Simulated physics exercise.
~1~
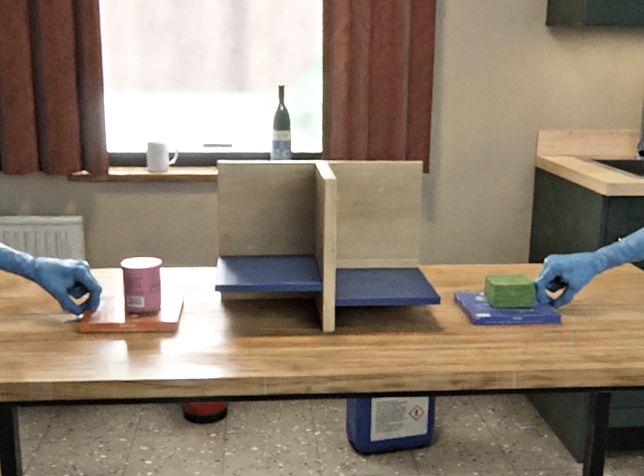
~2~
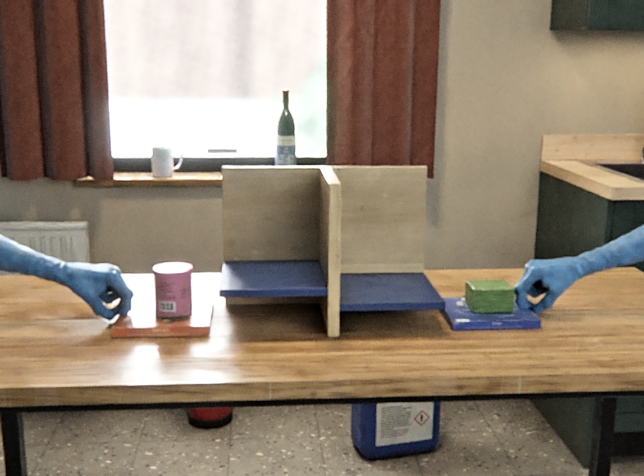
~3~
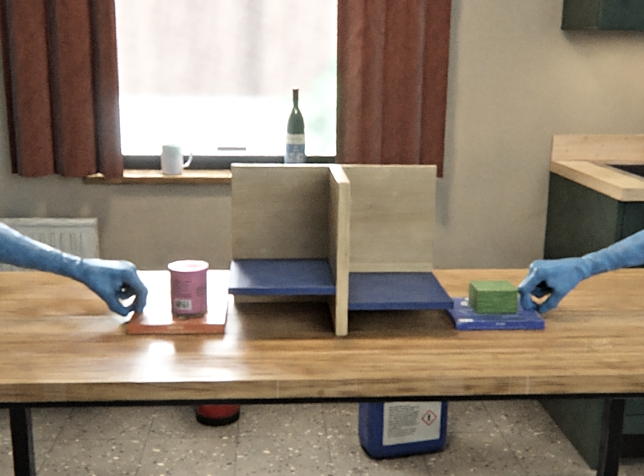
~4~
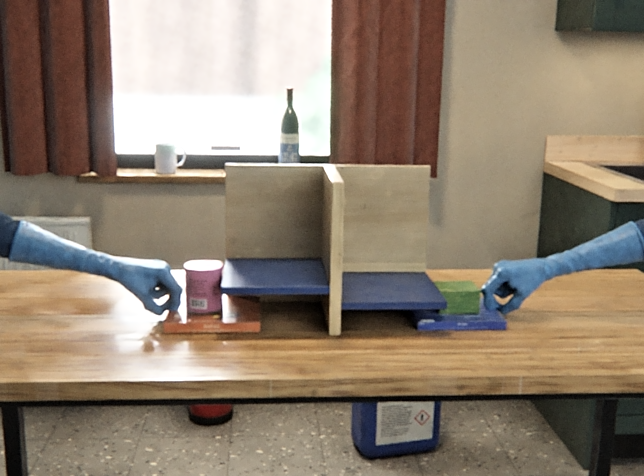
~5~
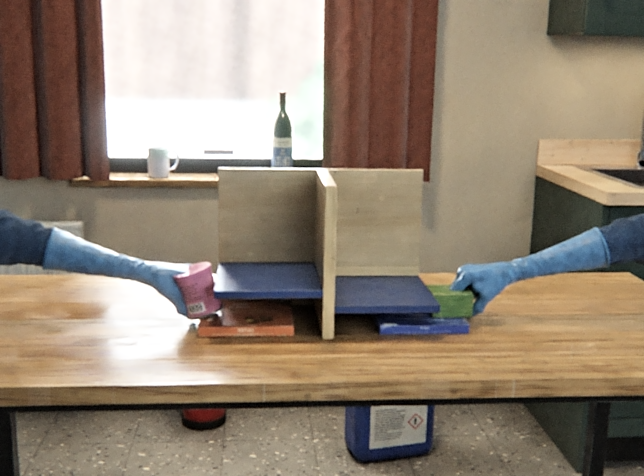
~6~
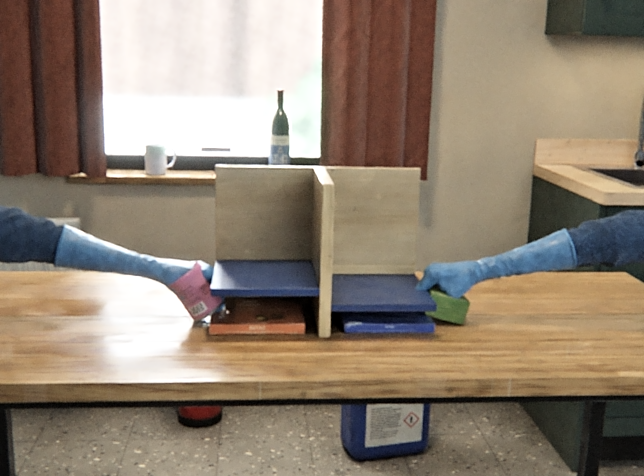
Two blue-gloved hands slowly slid an orange packet carrying a pink tin and a blue box carrying a green block under shelves from opposite sides, until the tin and block struck the shelf edges, were pushed back and ended up tilting off their carriers.
